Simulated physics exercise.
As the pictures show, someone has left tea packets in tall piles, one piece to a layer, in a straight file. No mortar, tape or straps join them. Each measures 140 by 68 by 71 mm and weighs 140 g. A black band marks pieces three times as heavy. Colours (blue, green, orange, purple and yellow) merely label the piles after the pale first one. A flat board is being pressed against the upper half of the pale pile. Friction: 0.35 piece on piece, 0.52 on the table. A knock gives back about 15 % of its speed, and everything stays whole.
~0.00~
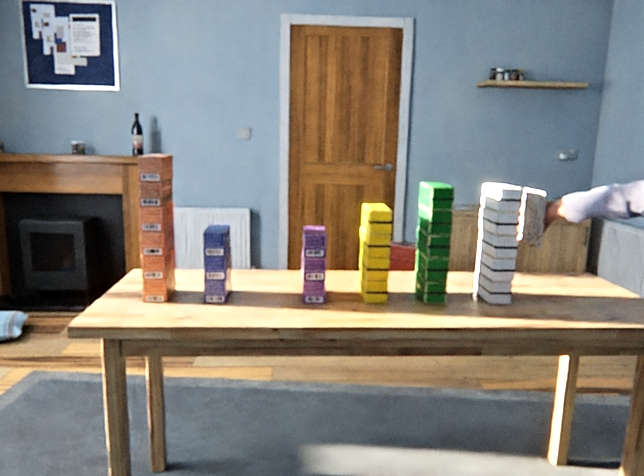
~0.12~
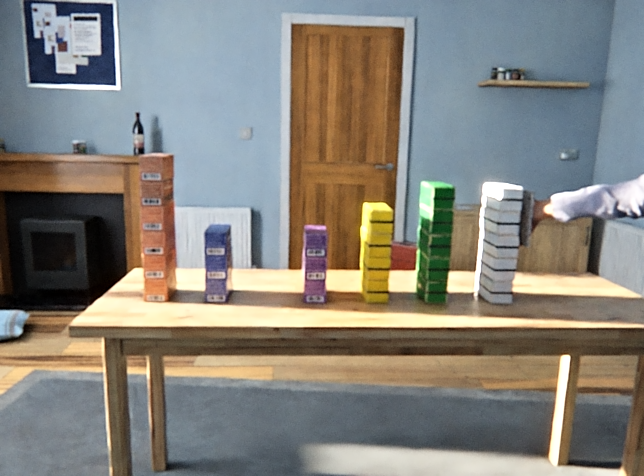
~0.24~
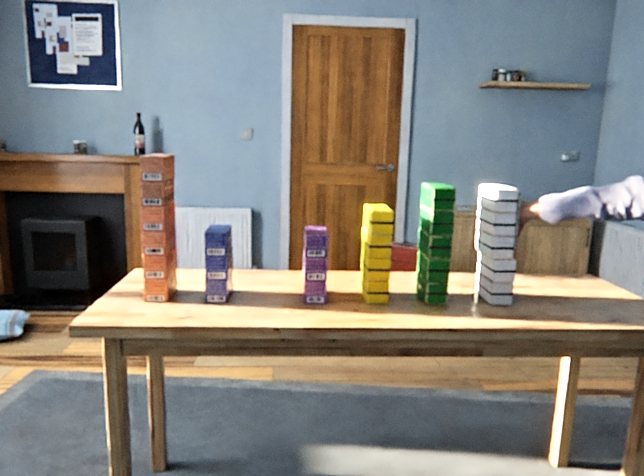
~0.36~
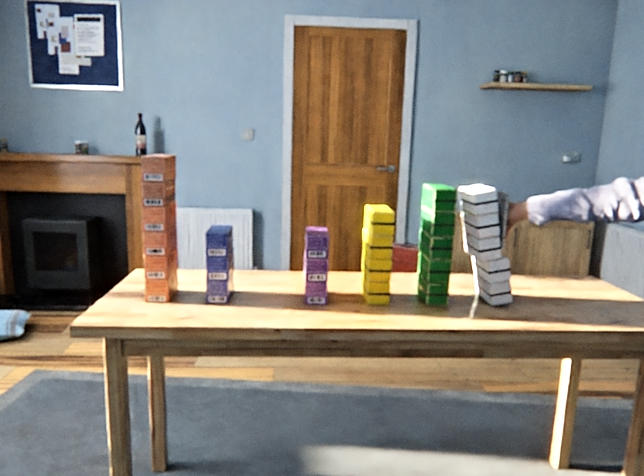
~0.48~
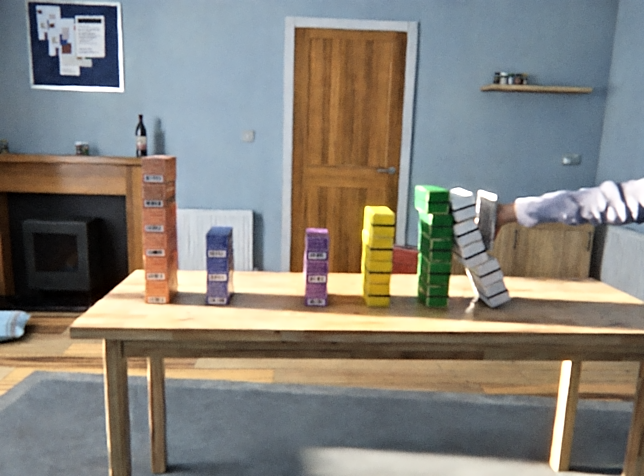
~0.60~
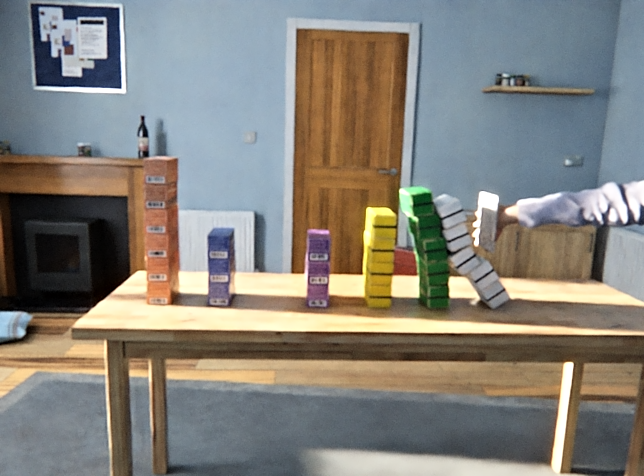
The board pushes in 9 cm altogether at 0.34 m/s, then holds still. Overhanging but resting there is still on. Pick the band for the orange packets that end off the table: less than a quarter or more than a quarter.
The part is under a quarter.
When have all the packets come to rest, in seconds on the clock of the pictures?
Near 1.5 s.
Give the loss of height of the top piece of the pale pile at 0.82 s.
About 10 cm.
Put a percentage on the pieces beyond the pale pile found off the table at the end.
Roughly 0 per cent of them.
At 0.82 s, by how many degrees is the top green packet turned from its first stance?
Some 25°.
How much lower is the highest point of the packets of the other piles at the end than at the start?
Some 0 cm lower.
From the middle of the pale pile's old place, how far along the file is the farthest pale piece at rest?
Roughly 34 cm along.
Around 0.82 s, 5 of the pale pile down; none of the 6 orange packets off the table (0 of 21 in all colours); top orange packet unmoved; top green packet tipped 24°, 25 mm lower.
Around 1.06 s, 5 of the pale pile down; none of the 6 orange packets off the table (0 of 21 in all colours); top orange packet unmoved; top green packet tipped 36°, 16 cm lower.
Finally (1.8 s), 5 of the pale pile down; none of the 6 orange packets off the table (0 of 21 in all colours); top orange packet unmoved; top blue packet on its side. That is 0 per cent. Seen by the last camera, middles, top orange packet near (161, 170), top blue packet near (209, 266).
